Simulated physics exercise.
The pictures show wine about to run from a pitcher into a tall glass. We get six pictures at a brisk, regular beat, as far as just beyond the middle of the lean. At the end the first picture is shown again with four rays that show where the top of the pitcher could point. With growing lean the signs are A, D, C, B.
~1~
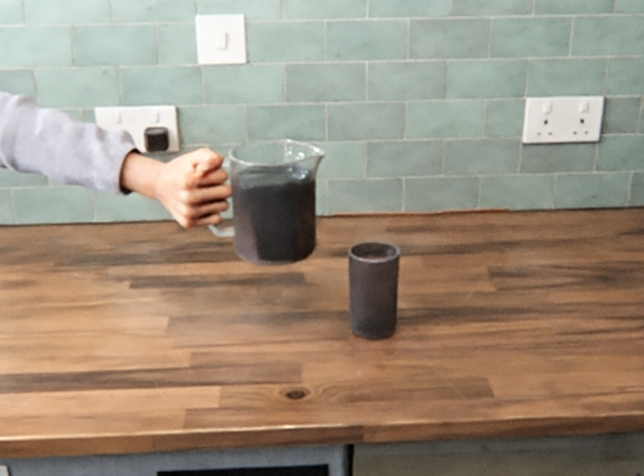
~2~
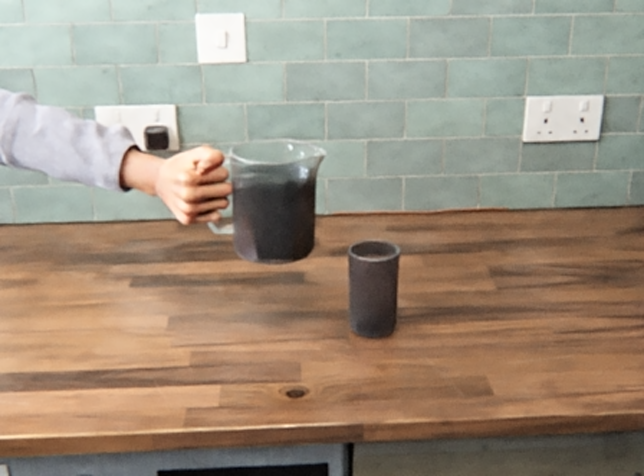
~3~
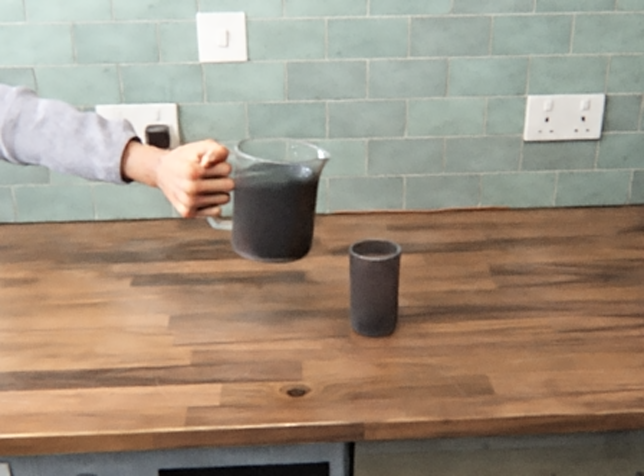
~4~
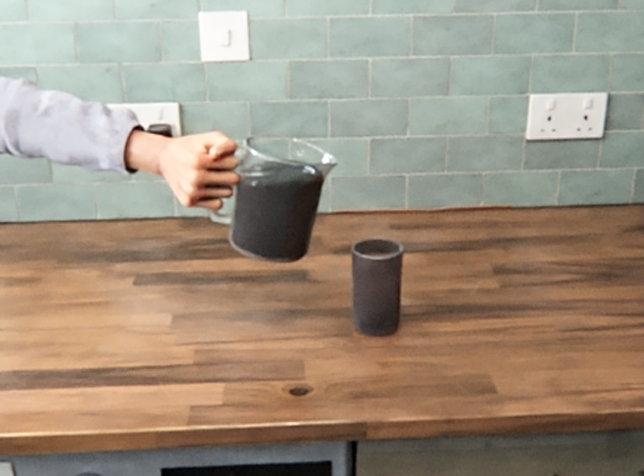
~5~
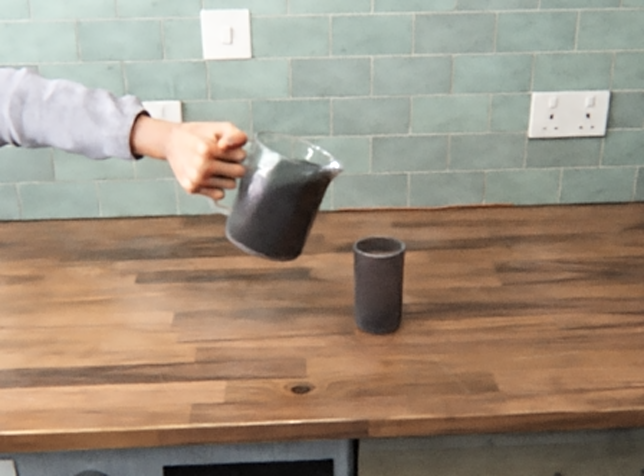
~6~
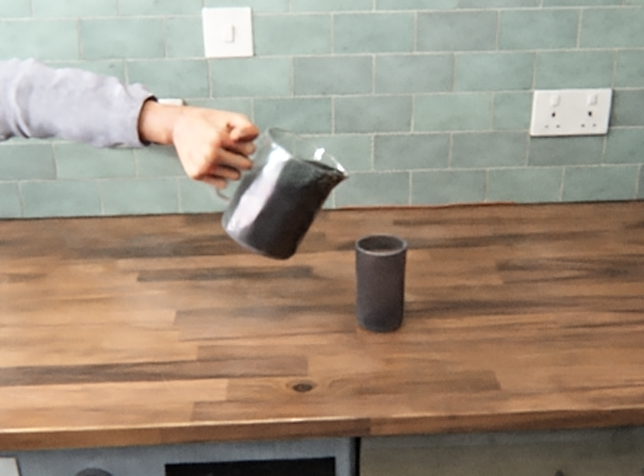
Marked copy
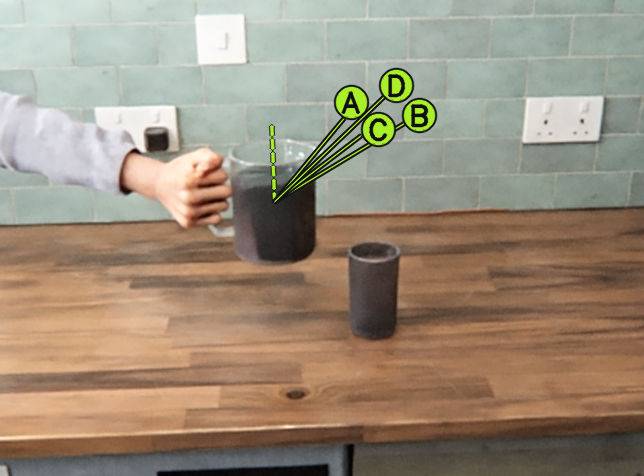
To begin with, a hand at the left holds a glass pitcher of dark liquid upright above a wooden counter, near a tall dark glass. The hand then tilts the pitcher gradually to the right, its lip lowering toward the glass, while no liquid leaves it and the glass stays standing on the counter.
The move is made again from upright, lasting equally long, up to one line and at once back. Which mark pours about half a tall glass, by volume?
Go for C.
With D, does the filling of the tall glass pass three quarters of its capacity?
No, it does not.
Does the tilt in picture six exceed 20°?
Yes.
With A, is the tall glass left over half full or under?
Under.
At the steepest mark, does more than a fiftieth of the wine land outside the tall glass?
No, it does not.
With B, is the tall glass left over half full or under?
Over half.
On the marked copy, A at (343, 118); B at (404, 123); C at (360, 135); D at (384, 97).
For tilt A, the tall glass ends with about 18 % of what it can hold.
For tilt B, the tall glass ends with about 73 % of what it can hold.
For tilt C, the tall glass ends with about 51 % of what it can hold.
For tilt D, the tall glass ends with about 32 % of what it can hold.
